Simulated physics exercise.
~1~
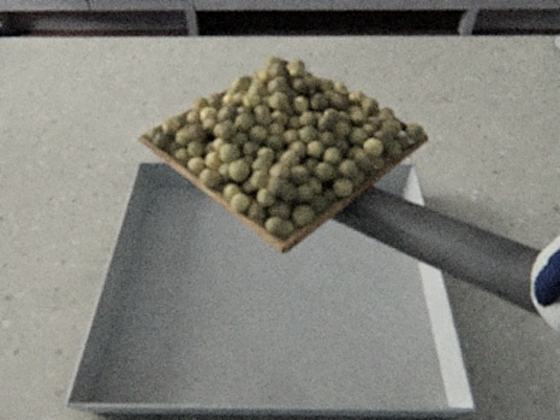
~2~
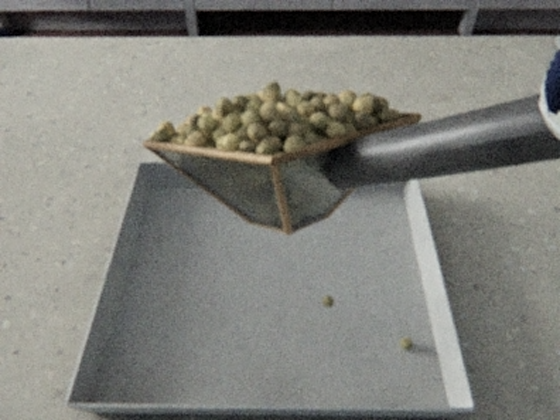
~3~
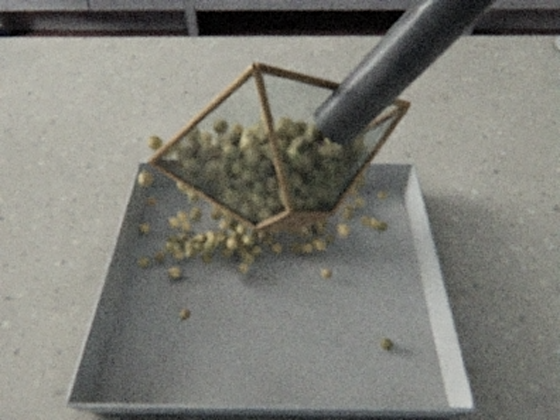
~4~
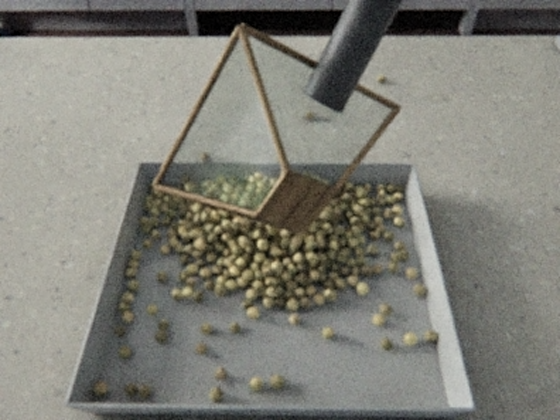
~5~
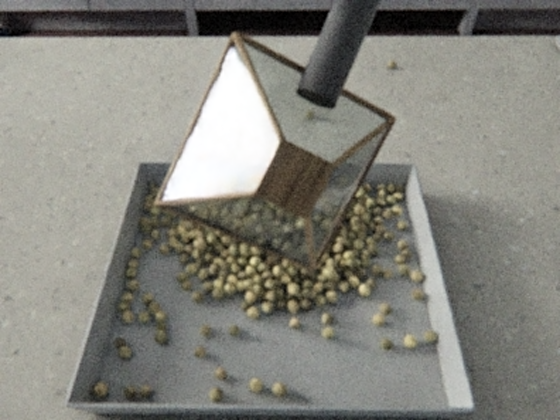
Glass-sided scoop heaped with soya beans tipping over on a robot arm, spilling them into a grey tray until it is empty.
